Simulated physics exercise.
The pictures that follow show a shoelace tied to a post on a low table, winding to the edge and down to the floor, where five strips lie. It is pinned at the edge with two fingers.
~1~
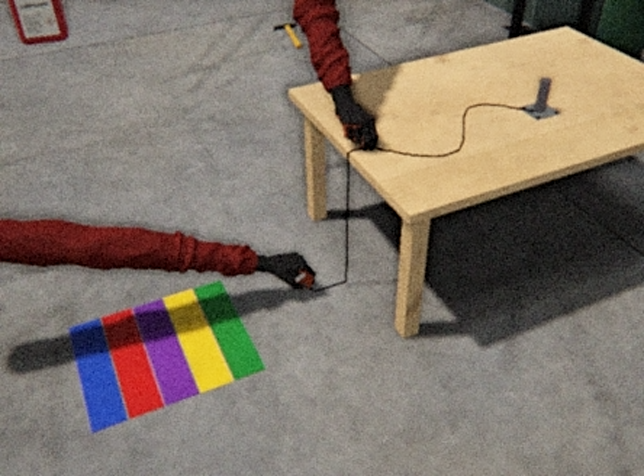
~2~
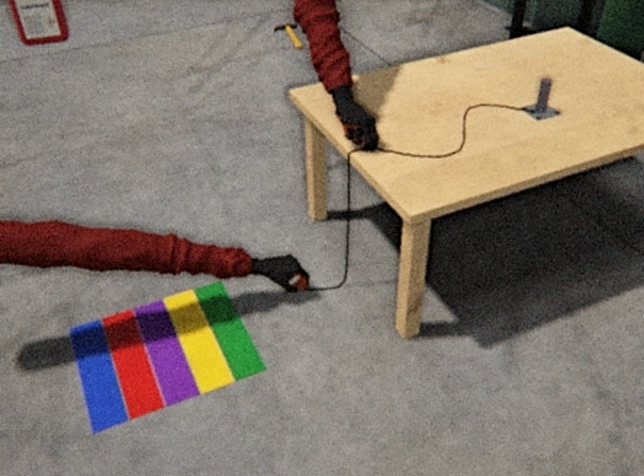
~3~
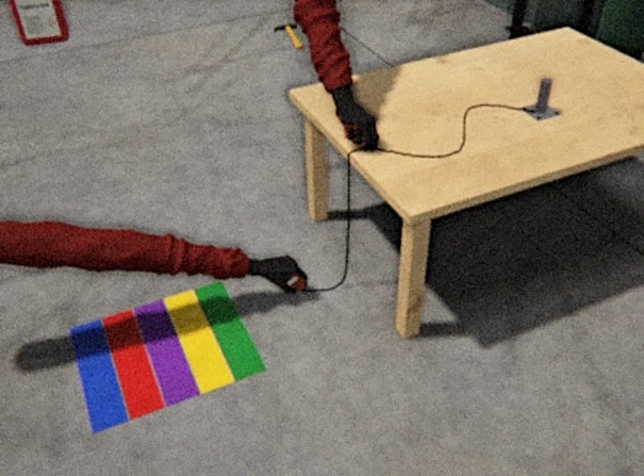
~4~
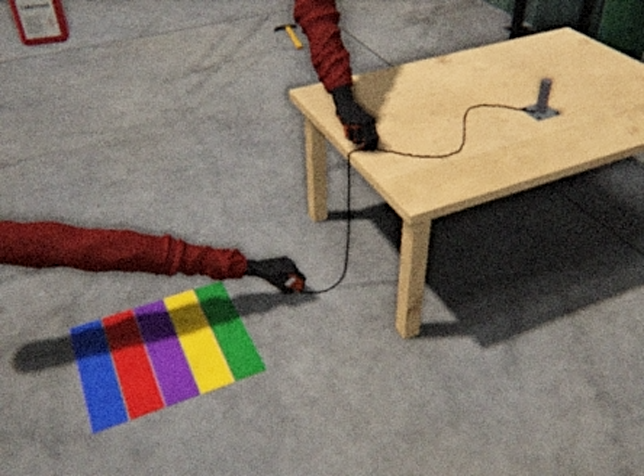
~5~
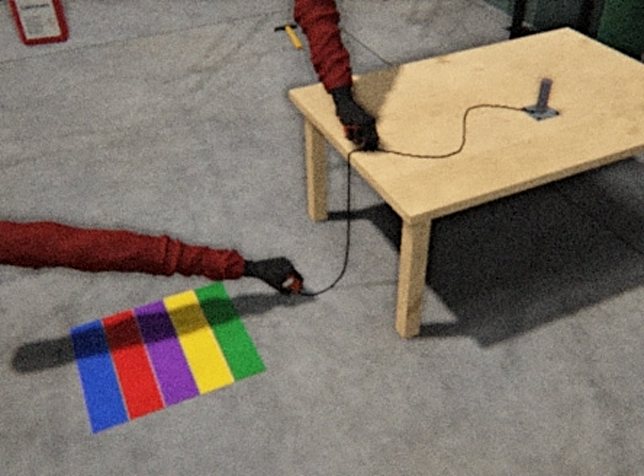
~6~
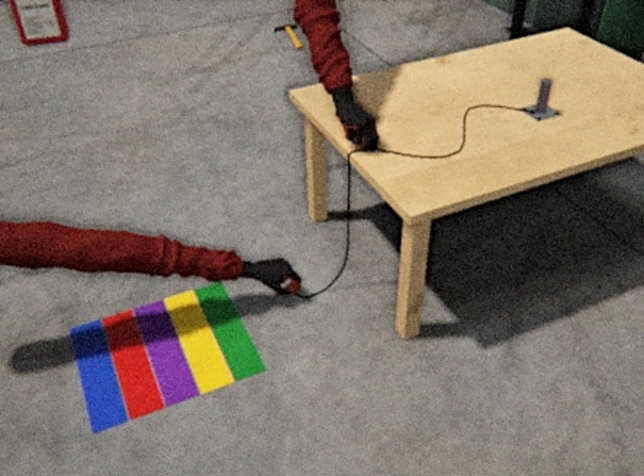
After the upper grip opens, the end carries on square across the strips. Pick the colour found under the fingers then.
Red is under them.
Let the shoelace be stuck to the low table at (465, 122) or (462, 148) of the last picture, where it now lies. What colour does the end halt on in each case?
Try one: Purple. Try two: Yellow.
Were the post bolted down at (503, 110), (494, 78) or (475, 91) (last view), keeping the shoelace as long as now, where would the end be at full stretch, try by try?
Around (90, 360), then (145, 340), then (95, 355).
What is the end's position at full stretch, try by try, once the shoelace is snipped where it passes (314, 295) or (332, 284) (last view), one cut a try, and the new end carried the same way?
In order, roughly (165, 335) and (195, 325).
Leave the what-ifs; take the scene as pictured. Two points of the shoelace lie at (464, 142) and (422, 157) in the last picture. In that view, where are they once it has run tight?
Result - first point (414, 143), second point (360, 156).
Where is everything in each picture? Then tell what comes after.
End (306, 286); green (242, 357); yellow (210, 368); purple (176, 380); red (141, 393); blue (105, 406), in the first frame.
End (300, 288); shoelace through (501, 107) (465, 128) (431, 157) (358, 151) (349, 211) (346, 272), in the second frame.
End (298, 289), in the third frame.
End (295, 290); shoelace through (501, 107) (465, 128) (431, 157) (358, 151) (349, 212) (345, 272), in the fourth frame.
End (293, 291), in the fifth frame.
End (292, 292); shoelace through (501, 107) (465, 129) (431, 157) (358, 151) (348, 212) (341, 272), in the sixth frame.
Soon after, end near (196, 323); over yellow.
Then, end near (154, 337); over purple.
At full stretch, end near (128, 346); over red. The red one.
